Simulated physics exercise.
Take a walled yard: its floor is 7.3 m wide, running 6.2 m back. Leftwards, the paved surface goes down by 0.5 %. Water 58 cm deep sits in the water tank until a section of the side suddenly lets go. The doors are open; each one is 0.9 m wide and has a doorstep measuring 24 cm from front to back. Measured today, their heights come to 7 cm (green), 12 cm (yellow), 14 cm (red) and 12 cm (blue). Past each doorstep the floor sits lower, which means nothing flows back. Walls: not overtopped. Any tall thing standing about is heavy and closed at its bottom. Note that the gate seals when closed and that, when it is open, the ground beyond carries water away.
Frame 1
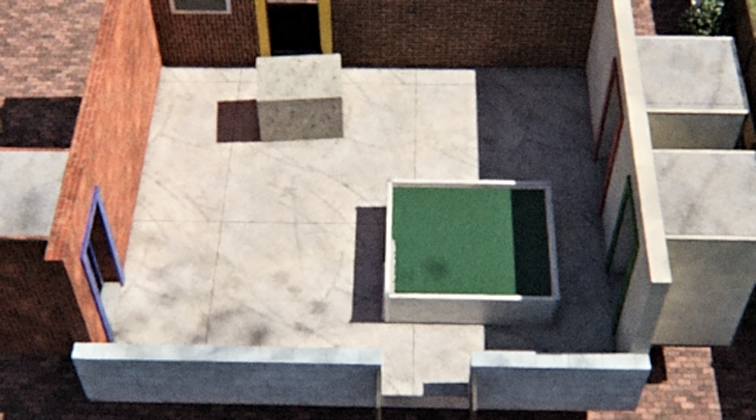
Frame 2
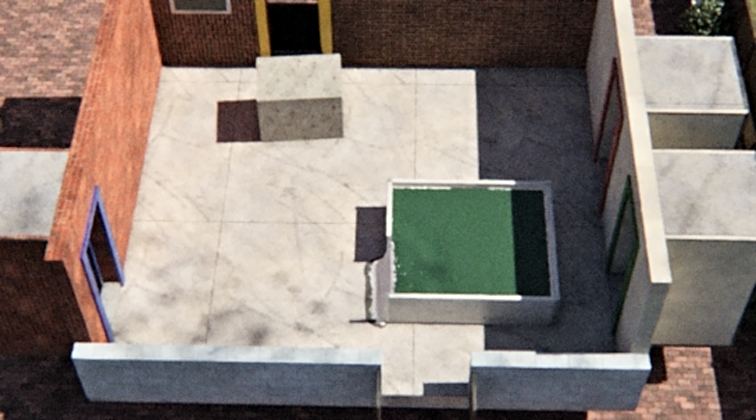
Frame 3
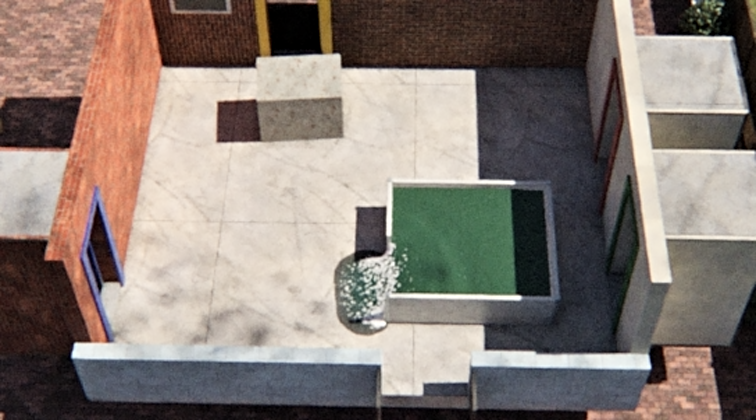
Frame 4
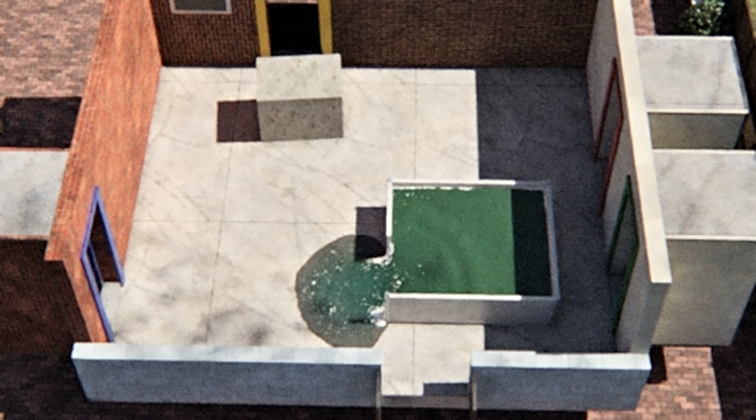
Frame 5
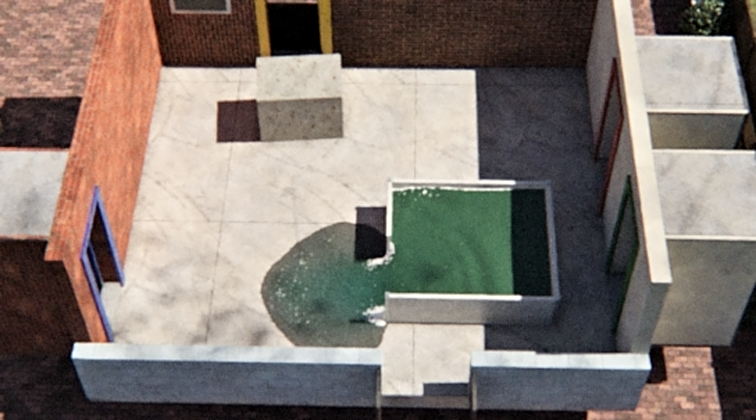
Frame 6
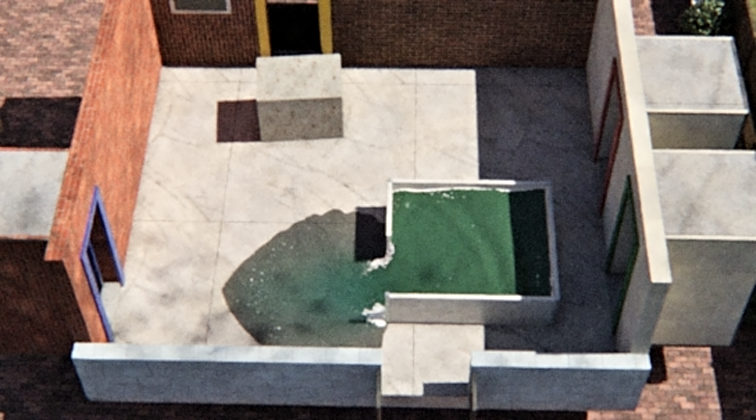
Green water bursting through the left side of a raised tank and spreading leftward across the pale floor of a walled yard.
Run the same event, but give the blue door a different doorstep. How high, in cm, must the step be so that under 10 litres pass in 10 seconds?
Roughly 26 cm.
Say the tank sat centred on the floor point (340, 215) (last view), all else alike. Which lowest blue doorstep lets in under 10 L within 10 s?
About 24 cm.
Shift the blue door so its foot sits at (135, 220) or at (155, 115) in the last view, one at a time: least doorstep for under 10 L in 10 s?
Minimums: About 15 cm and 16 cm.
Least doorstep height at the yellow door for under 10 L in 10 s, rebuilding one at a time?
Roughly 7.5 cm at yellow.
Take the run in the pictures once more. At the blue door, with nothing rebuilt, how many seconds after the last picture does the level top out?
I'd say near 1.8 seconds.
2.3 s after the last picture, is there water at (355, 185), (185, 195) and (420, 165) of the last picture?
So the three spots come out spared, swamped, spared, in that order.
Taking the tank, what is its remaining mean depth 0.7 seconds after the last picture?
Average depth: Approx. 44 cm.
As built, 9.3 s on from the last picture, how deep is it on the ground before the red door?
It stands about 0.5 centimetres deep.
Then, 0.7 s after the last picture water covers 25 % of the floor, deepest (34 cm) near (375, 295); 12 cm at the blue door, 0 litres in over its 12 cm doorstep.
Then, 2.3 s after the last picture water covers 35 % of the floor, deepest (33 cm) near (149, 343); 28 cm at the blue door, 66 litres in over its 12 cm doorstep.
Then, 9.3 s after the last picture water covers 85 % of the floor, deepest (18 cm) near (144, 170); 11 cm at the blue door, 210 litres in over its 12 cm doorstep.
At the blue door as built, the water peaked near 30 cm, 1.9 s after the last picture.
With a doorstep of 21.5 cm, 28 litres would have come in within the 10 s; with 28.5 cm, 4 litres. So under 10 litres takes about 26 cm.
